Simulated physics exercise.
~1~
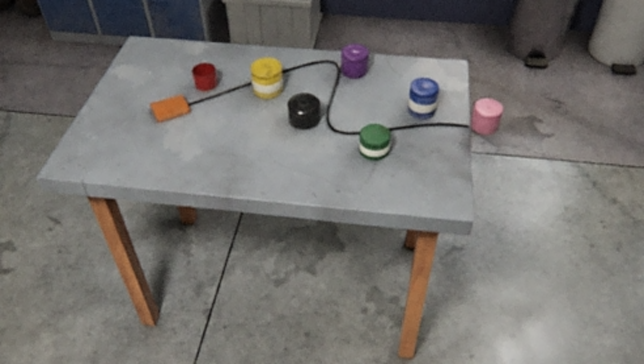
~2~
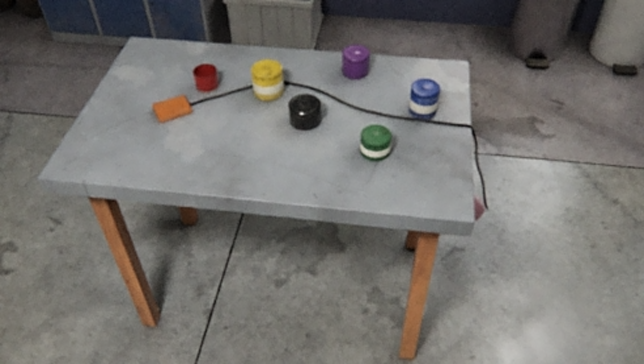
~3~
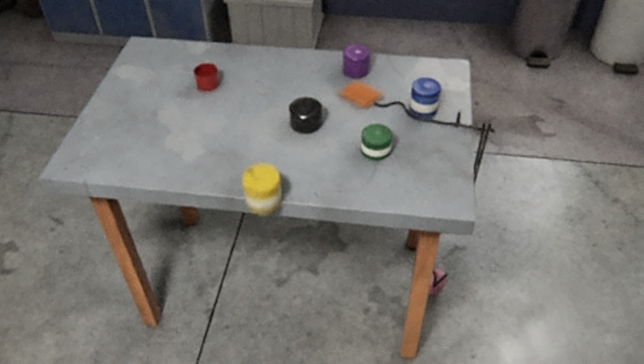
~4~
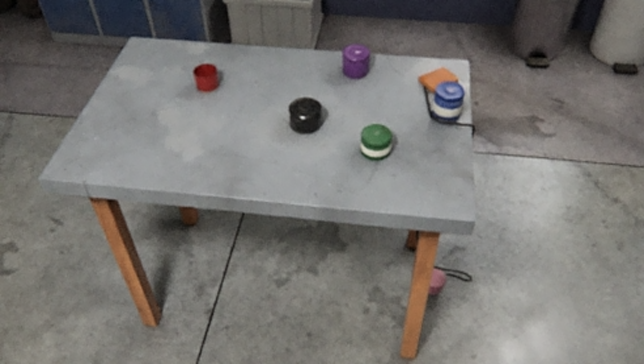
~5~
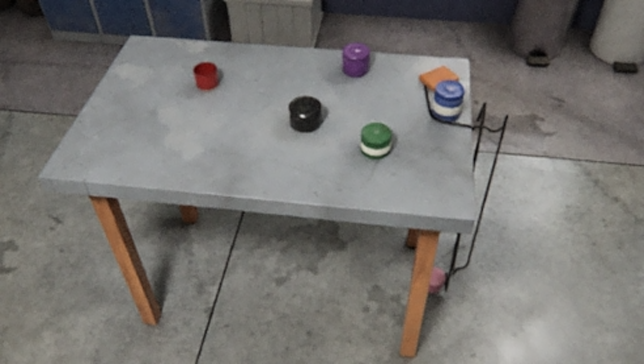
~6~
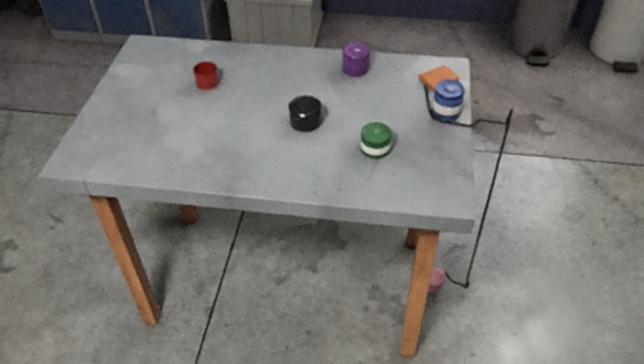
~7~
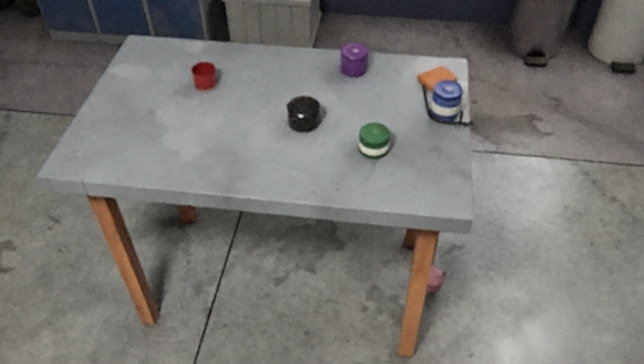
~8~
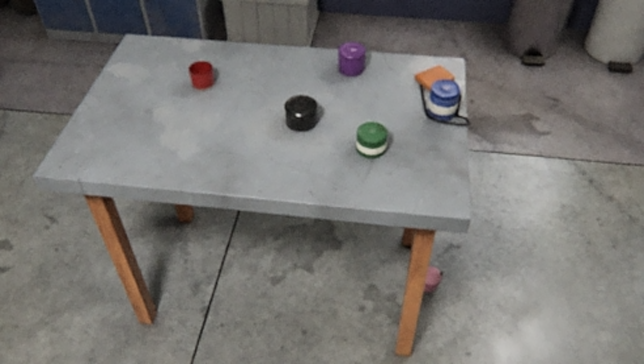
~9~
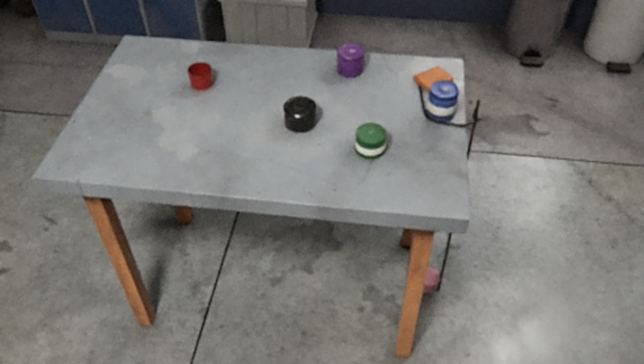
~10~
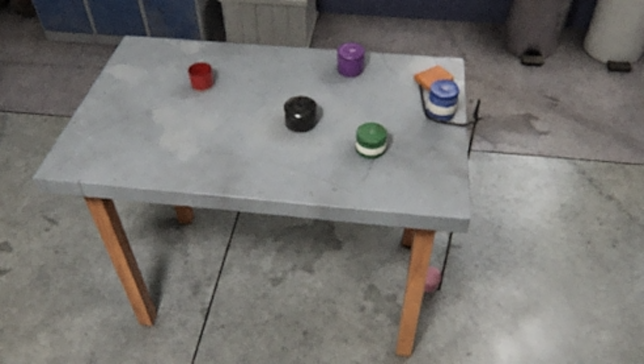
At the start, a grey table with wooden legs holds several colourful containers, with a dark cable winding between them from an orange block to a pink object at the right edge. The pink object drops off that side, pulling the cable straighter across the top. The orange block is dragged right, while the yellow tin moves to the front edge and then disappears from the tabletop. The block reaches the blue canister, which shifts slightly right, and the cable whips about beyond the edge. Finally, the block and blue canister rest at the right corner, the pink object low by the table leg, while the red, black, purple and green containers remain standing.
